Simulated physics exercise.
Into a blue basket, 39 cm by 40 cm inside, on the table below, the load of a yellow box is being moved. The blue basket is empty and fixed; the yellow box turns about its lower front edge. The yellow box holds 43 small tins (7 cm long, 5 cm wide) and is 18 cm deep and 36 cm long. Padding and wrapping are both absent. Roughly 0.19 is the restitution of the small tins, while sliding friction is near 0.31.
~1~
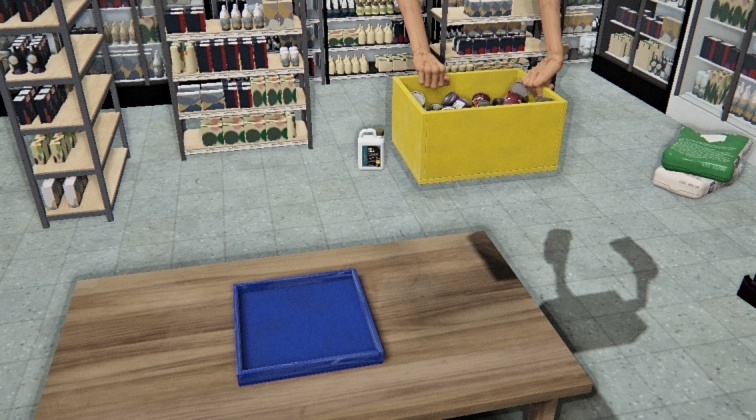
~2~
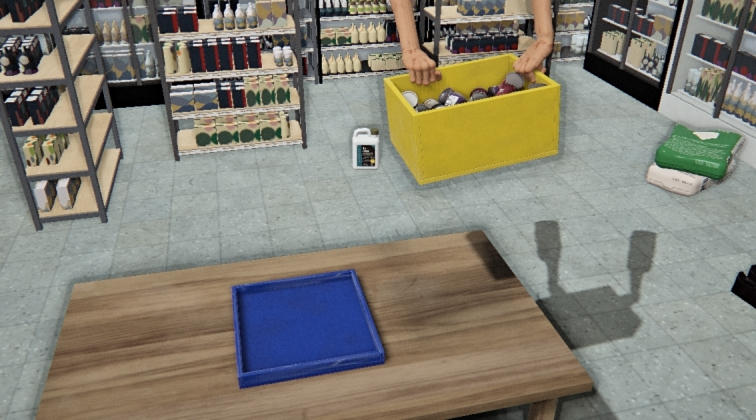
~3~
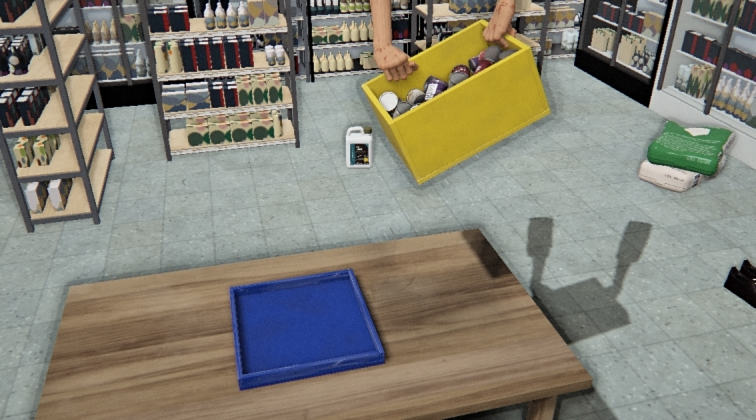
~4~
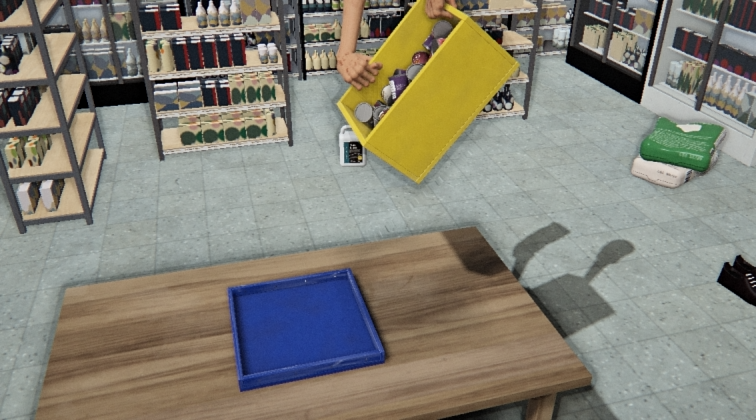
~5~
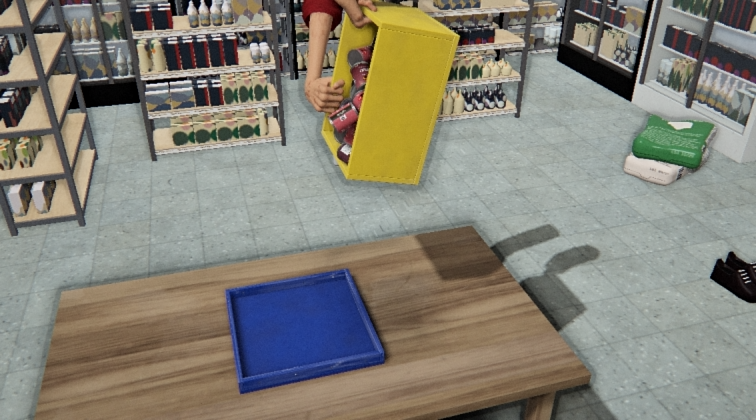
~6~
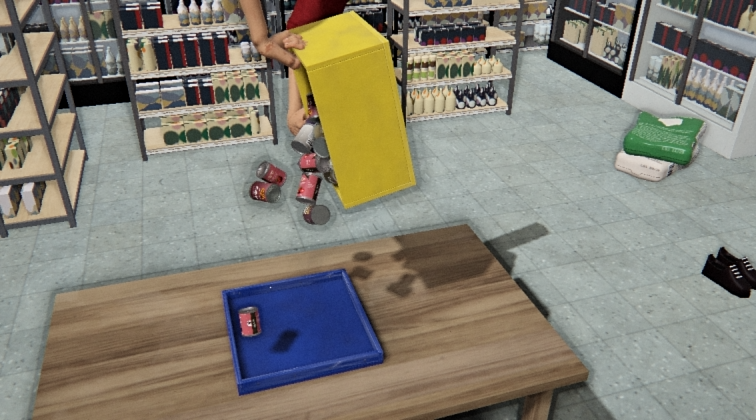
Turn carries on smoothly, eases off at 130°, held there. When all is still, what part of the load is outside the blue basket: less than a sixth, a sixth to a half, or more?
You should find one sixth or more, not half of the load outside the blue basket.
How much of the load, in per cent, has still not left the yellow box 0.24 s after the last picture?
Reading: Approx. 35 %.
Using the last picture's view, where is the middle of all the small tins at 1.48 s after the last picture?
Look near pixel (266, 328).
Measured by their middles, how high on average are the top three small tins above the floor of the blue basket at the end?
That is close to 8 centimetres.
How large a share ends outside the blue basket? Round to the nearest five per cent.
Close to 30 in a hundred of them.
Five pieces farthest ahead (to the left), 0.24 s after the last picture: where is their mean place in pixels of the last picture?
About (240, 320).
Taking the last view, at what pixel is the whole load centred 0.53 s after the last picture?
Load centre: About (278, 323).
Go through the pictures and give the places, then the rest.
In the first picture (places track the rim corner closest to us here; the camera moves round a little), yellow box (427, 112); blue basket (242, 372); tipped 0°; all still inside.
In the second picture, yellow box (418, 114); tipped 7°.
In the third picture, yellow box (394, 121); tipped 25°.
In the fourth picture, yellow box (366, 141); tipped 50°.
In the fifth picture, yellow box (347, 173); tipped 77°; 1 out, the lowest tin at (345, 118).
In the sixth picture, yellow box (344, 204); blue basket (242, 381); tipped 102°; 8 out, the lowest tin at (250, 322).
Then, 0.24 s after the last picture, tilt 122°; 14 still in the yellow box, 5 in the blue basket, 4 outside the blue basket and 20 in the air.
Then, 0.53 s after the last picture, tilt 130°; 22 in the blue basket, 10 outside the blue basket and 11 in the air.
Then, 0.94 s after the last picture, tilt 130°; 31 in the blue basket and 12 outside the blue basket.
Final count (1.48 s after the last picture), 31 in the blue basket and 12 outside the blue basket. Asked share, 12 of 43, 28 per cent.
